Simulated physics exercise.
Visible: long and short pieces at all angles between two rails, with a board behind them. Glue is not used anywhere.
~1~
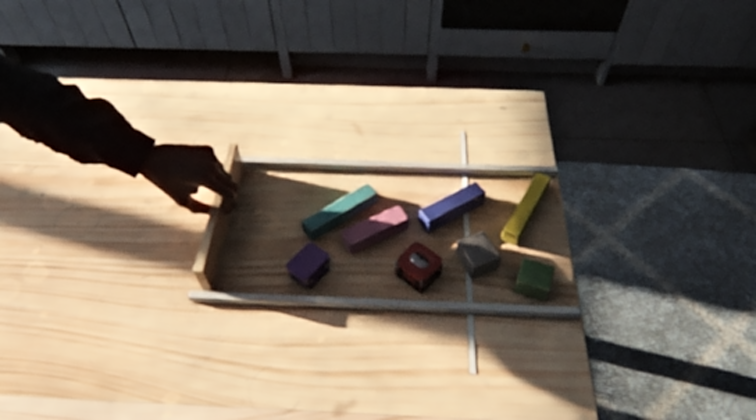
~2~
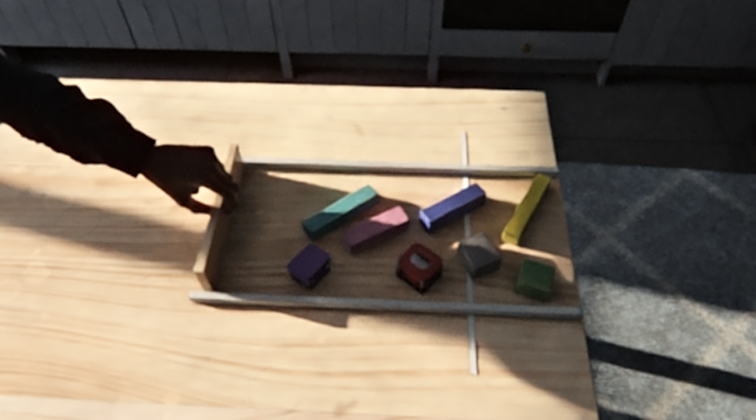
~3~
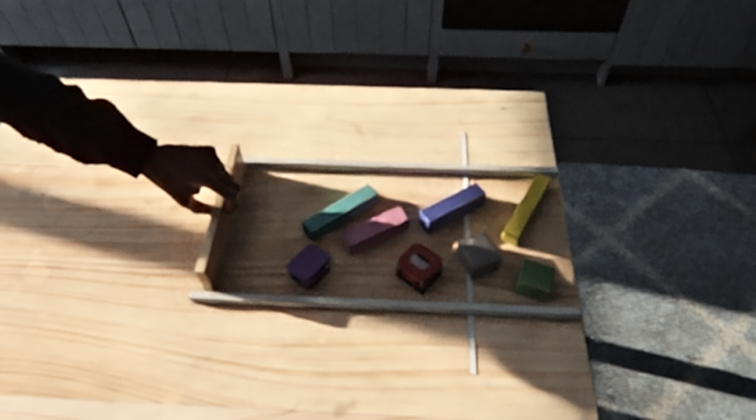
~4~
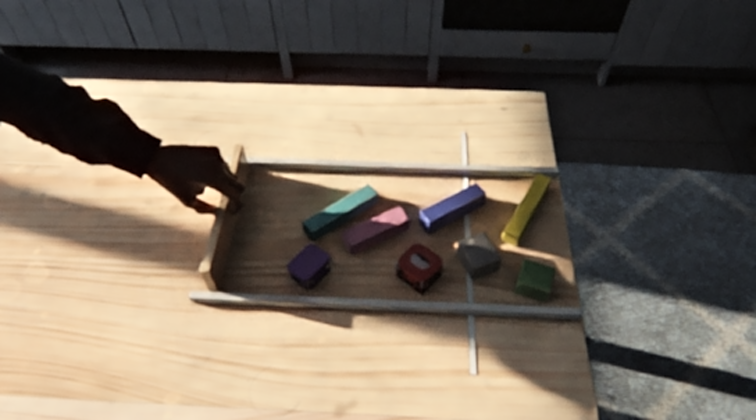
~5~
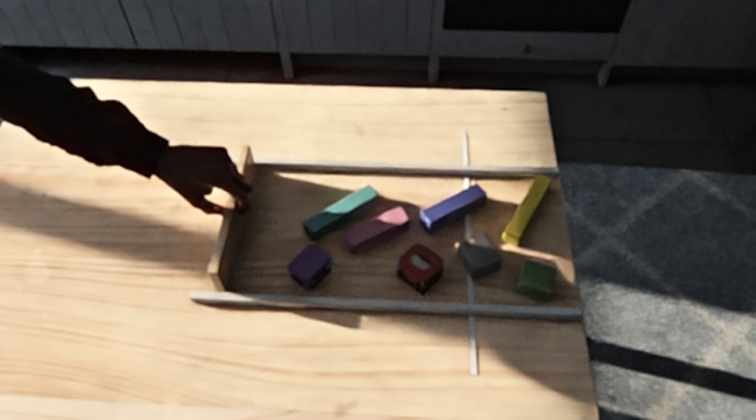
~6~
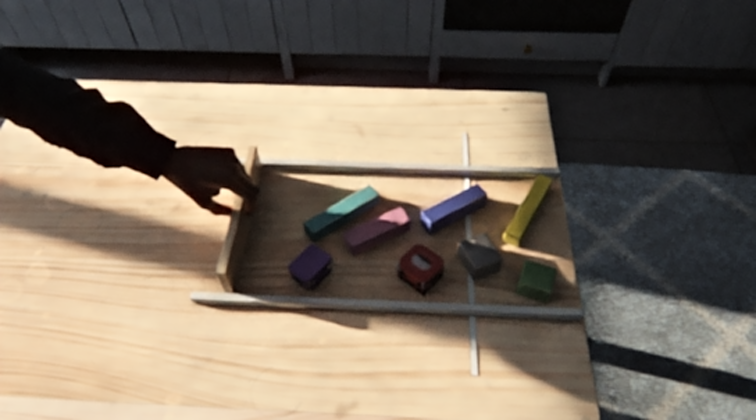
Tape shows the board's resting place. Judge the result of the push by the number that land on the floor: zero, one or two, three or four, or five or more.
The number that land on the floor is zero.
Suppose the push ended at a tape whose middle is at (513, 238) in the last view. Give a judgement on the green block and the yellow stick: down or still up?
The green block drops off; the yellow stick drops off.
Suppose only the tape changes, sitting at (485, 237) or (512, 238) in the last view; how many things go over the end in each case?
Respectively 0 and 2.
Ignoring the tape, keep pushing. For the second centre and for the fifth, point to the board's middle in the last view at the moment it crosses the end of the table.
About (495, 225) and about (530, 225).
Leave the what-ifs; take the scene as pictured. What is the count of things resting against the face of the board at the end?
At rest, 2 are in contact.
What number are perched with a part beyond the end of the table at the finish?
The total here is 1.
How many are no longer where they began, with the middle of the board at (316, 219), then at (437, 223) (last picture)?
Up to then 2, and up to the other point 6.
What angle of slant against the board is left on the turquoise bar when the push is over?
I'd estimate about 0 degrees.
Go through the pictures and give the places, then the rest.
The first frame shows yellow stick (527, 208); green block (534, 280); grey block (478, 255); board (221, 214); tape (467, 235).
The second frame shows green block (535, 280); red case (420, 268).
The third frame shows grey block (478, 256); blue bar (453, 208).
The fourth frame shows yellow stick (527, 209); pink bar (376, 230).
The fifth frame shows green block (536, 281); turquoise bar (342, 212).
The sixth frame shows yellow stick (528, 209); green block (536, 281); grey block (480, 257); board (242, 216); tape (469, 236).
A little later, none off yet; yellow stick at rest near (528, 209); green block at rest near (536, 281); grey block at rest near (480, 257).
Next, none off yet; yellow stick at rest near (528, 209); green block at rest near (536, 281); grey block shifted about its own width near (502, 249).
When it is over, the number that fall off is zero.
